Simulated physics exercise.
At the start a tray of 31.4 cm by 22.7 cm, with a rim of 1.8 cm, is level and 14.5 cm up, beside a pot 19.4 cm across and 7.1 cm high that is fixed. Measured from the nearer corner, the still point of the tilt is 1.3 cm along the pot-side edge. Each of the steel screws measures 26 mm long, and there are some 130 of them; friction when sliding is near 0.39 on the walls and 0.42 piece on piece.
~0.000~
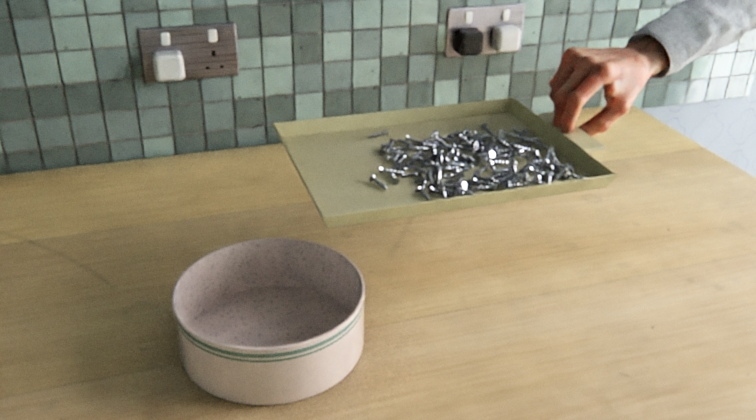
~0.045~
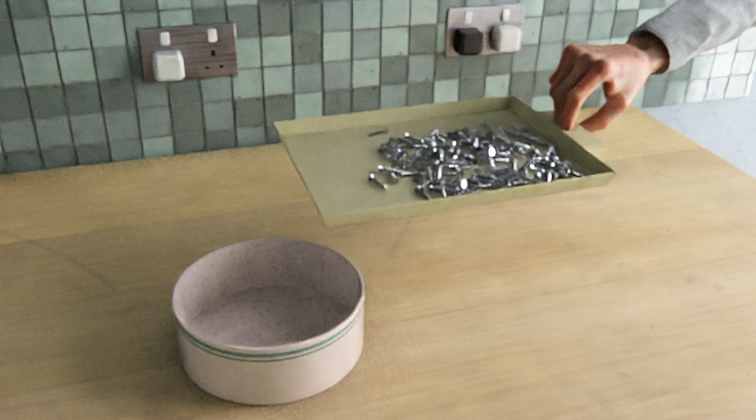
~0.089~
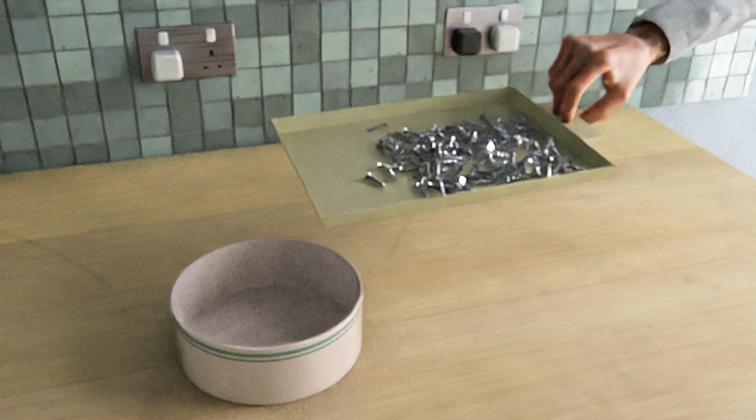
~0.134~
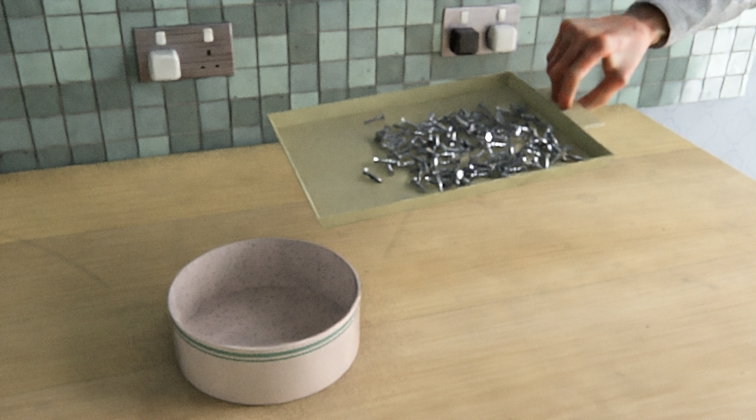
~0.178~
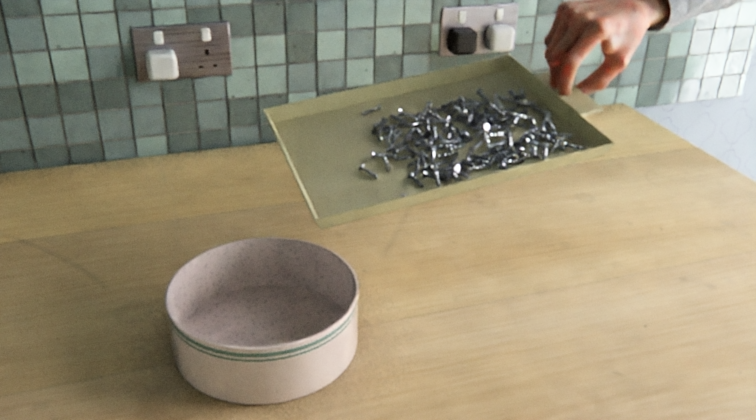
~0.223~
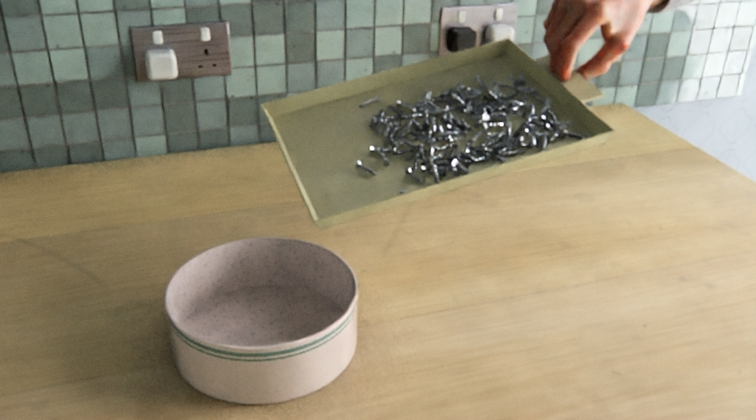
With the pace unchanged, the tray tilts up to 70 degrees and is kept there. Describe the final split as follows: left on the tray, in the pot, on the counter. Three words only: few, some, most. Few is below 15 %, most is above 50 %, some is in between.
Left on the tray - few, pot - most, counter - few.
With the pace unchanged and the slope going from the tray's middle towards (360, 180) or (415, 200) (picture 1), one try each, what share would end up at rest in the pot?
I'd put it at roughly 85 per cent for the first tilt and roughly 60 per cent for the second.
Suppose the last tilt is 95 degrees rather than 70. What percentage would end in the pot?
Share in the pot: Around 100 %.
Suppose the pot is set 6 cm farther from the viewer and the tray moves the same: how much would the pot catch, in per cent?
Then about 25 per cent.
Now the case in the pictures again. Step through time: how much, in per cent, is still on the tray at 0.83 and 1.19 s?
I'd say roughly 85, then roughly 5.
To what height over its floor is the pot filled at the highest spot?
About 2.5 centimetres.
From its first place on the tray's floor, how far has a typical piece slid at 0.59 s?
5 cm.
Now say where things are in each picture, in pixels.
In the first frame, tray tilt 0 degrees, front corners at (328, 212) and (607, 172); middle of the pieces at (471, 160); pot at (270, 287).
In the second frame, tray tilt 1 degrees, front corners at (328, 212) and (607, 170); middle of the pieces at (471, 158).
In the third frame, tray tilt 3 degrees, front corners at (326, 213) and (607, 164); middle of the pieces at (470, 153).
In the fourth frame, tray tilt 6 degrees, front corners at (323, 214) and (605, 153), lowest corner left front; middle of the pieces at (468, 144).
In the fifth frame, tray tilt 9 degrees, front corners at (320, 214) and (605, 141), lowest corner left front; middle of the pieces at (466, 135).
In the sixth frame, tray tilt 12 degrees, front corners at (319, 215) and (605, 129), lowest corner left front; middle of the pieces at (465, 125); pot at (263, 286). Its pace works out near 75 degrees a second.
Then, at 0.59 s, tilt 40 degrees; the tray holds 100 %, the pot 0 %.
After 0.83 s, tilt 59 degrees; the tray holds 85 %, the pot 0 %.
After 1.19 s, tilt 70 degrees; the tray holds 5 %, the pot 90 %.
At rest (1.8 s), tray 5 %, pot 95 %, counter 5 %.
